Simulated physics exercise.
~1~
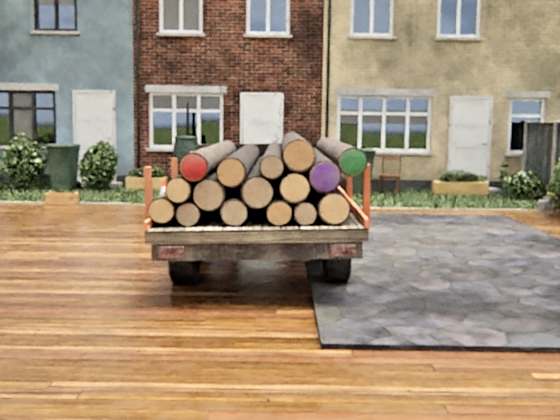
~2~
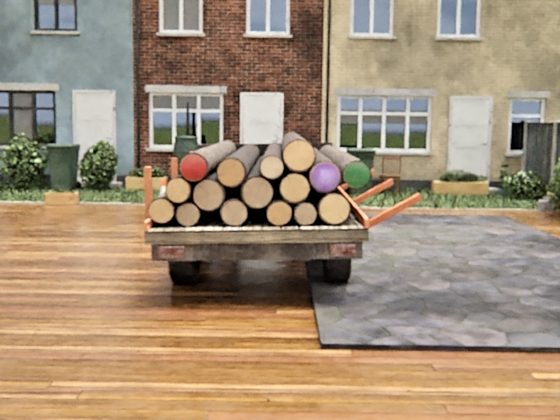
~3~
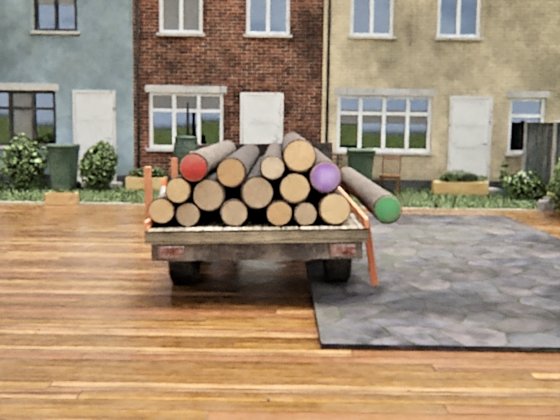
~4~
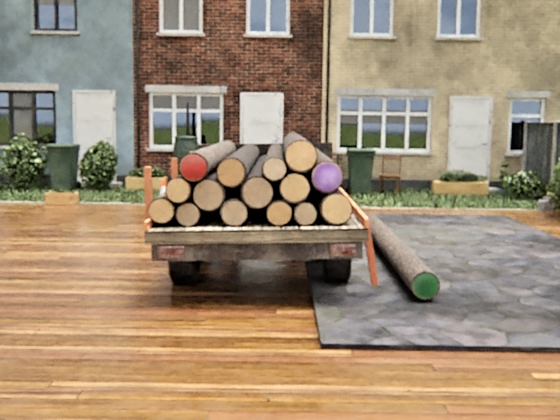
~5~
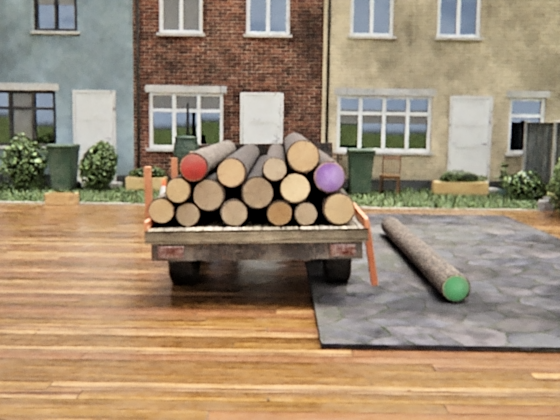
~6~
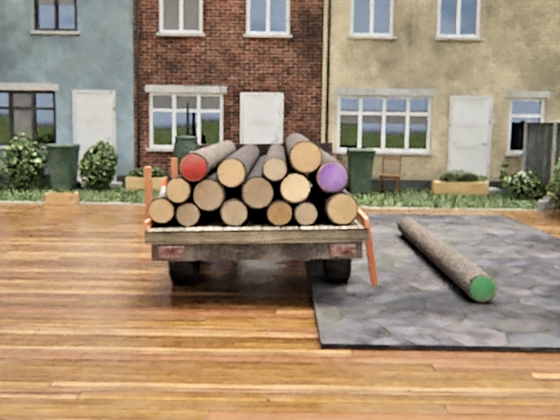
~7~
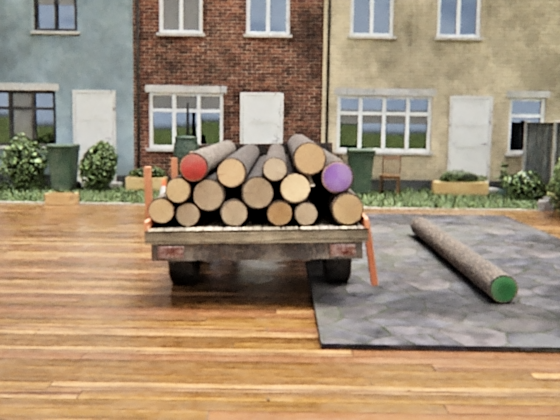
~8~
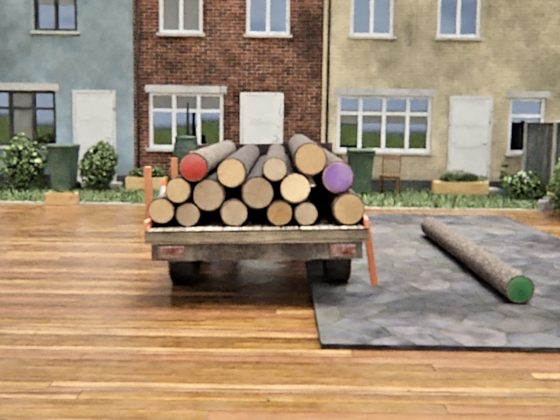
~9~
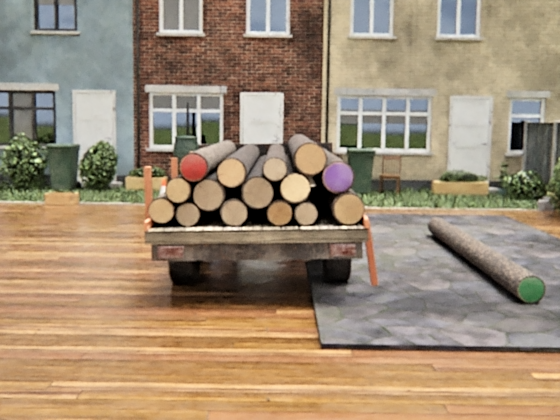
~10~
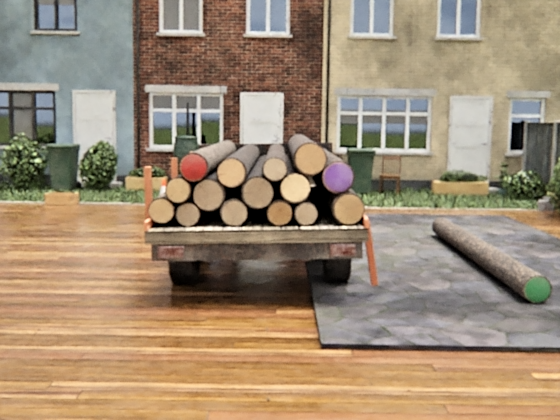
A green-ended log drops off the trailer's right side and rolls right across gray paving.
